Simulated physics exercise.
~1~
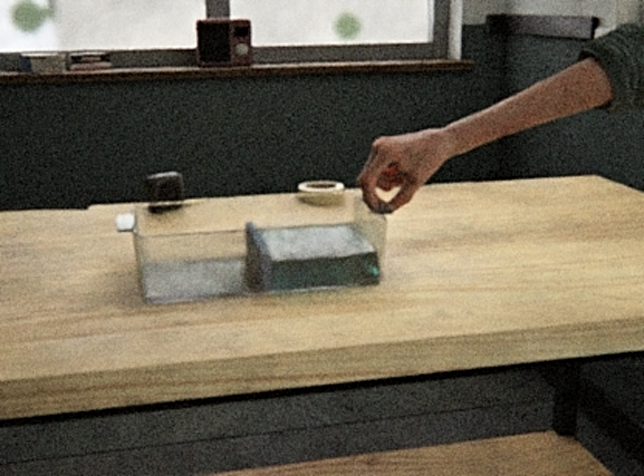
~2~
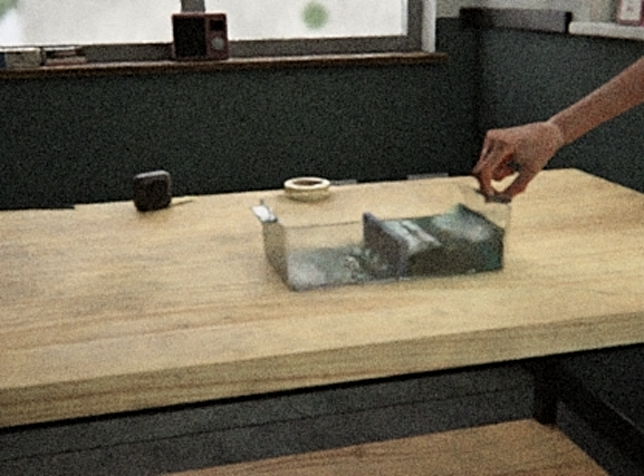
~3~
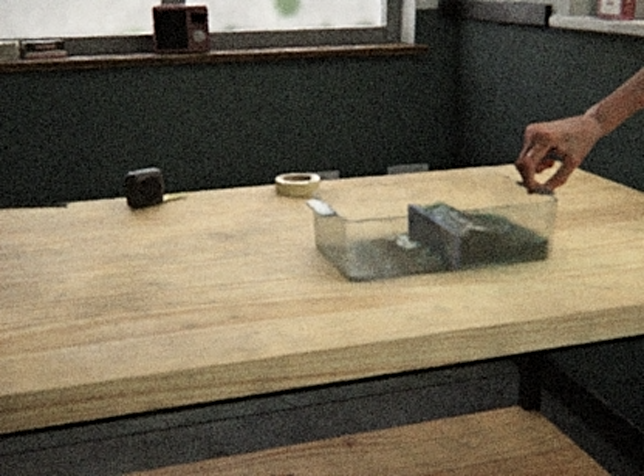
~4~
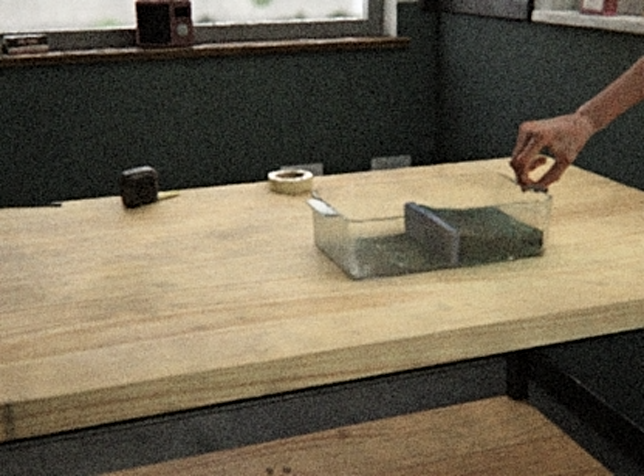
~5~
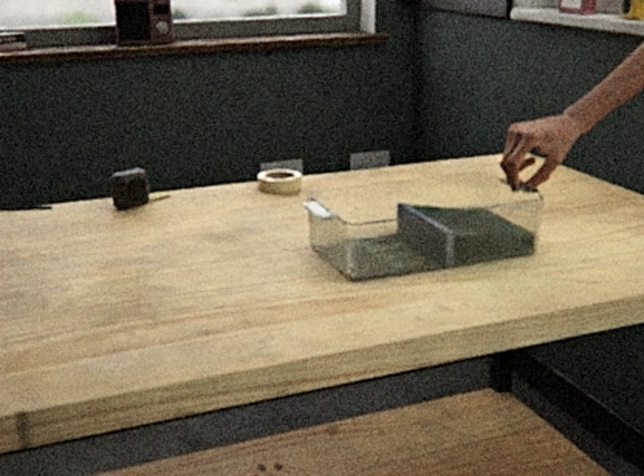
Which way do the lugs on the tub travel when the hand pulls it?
The lugs travel to the right, along with the tub.
